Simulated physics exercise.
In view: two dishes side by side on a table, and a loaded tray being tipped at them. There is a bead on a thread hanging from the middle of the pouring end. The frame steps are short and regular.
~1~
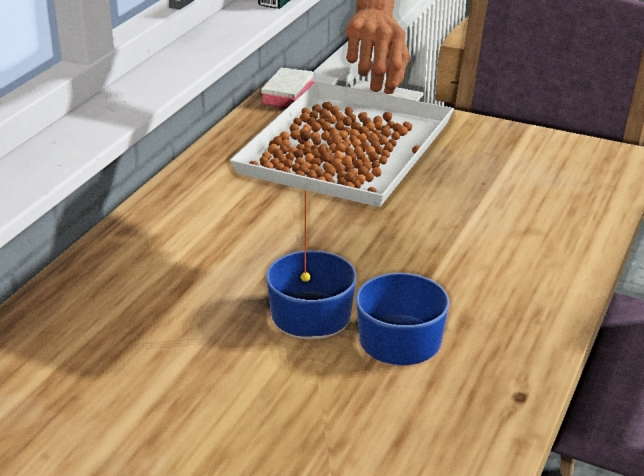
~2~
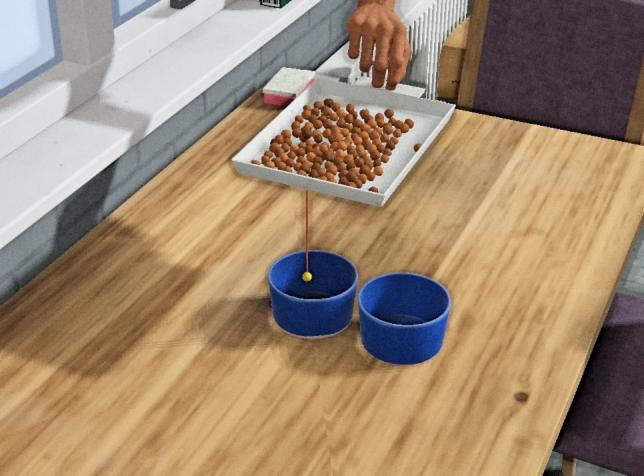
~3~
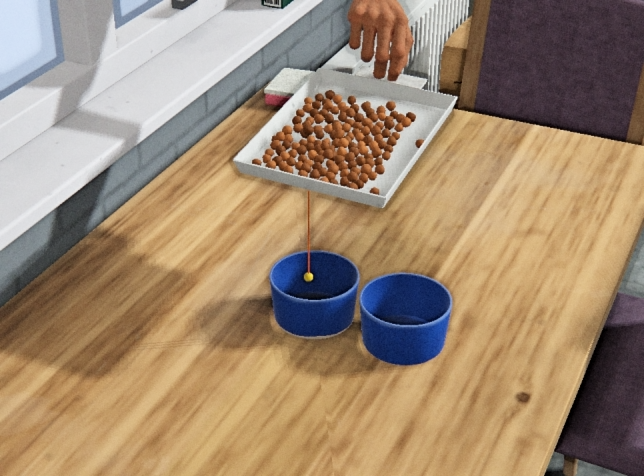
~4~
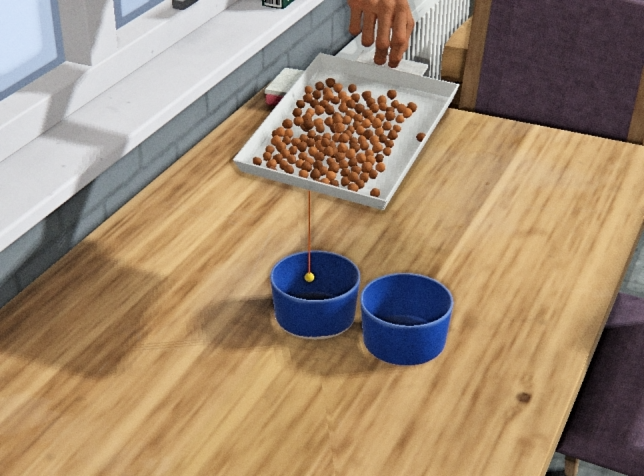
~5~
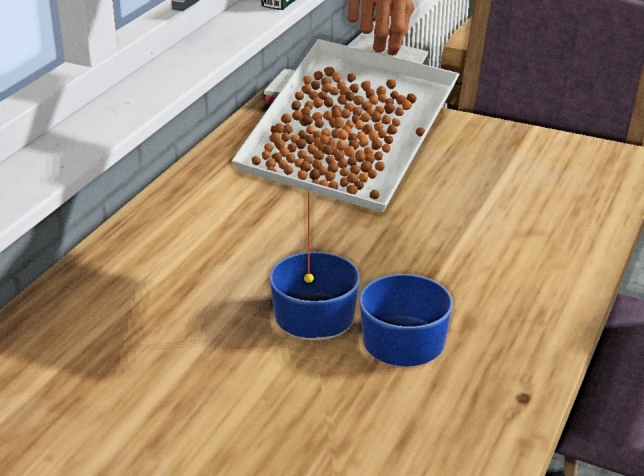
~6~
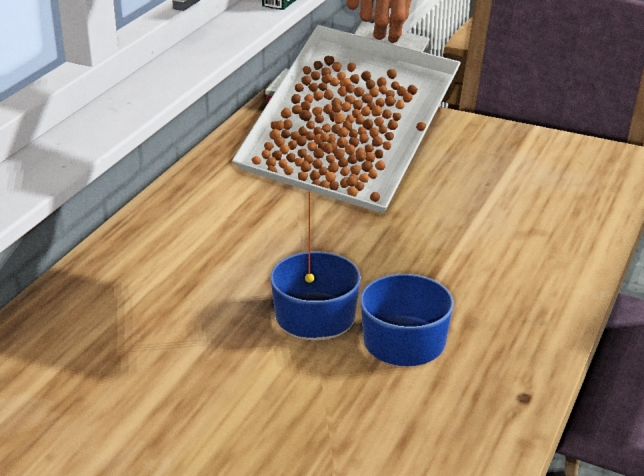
A hand at the far end of a wooden table, seen from above beside a window sill and grey brick wall, is at the raised back of a pale tray of brown hazelnuts. Two blue dishes sit side by side below it, a yellow bead hanging on a red thread over the left one. The tray's back edge rises steadily, steepening its slope, while the view barely shifts.
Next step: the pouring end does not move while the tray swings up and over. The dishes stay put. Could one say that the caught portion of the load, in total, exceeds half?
Most of the load misses the dishes.
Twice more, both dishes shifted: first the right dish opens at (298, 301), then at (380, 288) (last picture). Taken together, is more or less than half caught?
For the two places in order: A minority share, a minority share.
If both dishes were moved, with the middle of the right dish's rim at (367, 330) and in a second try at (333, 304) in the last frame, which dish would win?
Try 1: The dish to the right; try 2: The dish to the right.
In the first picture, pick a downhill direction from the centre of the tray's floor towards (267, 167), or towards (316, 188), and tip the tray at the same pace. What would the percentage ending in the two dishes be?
Around 0 per cent first, around 0 per cent next.
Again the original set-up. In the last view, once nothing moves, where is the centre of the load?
Near (336, 379).
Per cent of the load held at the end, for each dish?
Near 0 in a hundred for the left dish; near 10 for the right dish.
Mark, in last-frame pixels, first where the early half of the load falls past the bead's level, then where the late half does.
The early half goes through (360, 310), the late half through (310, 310).
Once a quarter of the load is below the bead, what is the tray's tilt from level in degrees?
It sits at roughly 115°.
Soon, tray tipped steeply; nearly all on the tray; a stray few in the air.
A while on, tray tipped past a quarter turn; nearly all on the tray; a stray few in the right dish; a small part outside both; a stray few in the air.
Towards the end, tray tipped past a quarter turn; a small part in the right dish; most outside both; a stray few in the air.
Finally, tray tipped past a quarter turn; a small part in the right dish; a stray few in the left dish; most outside both.
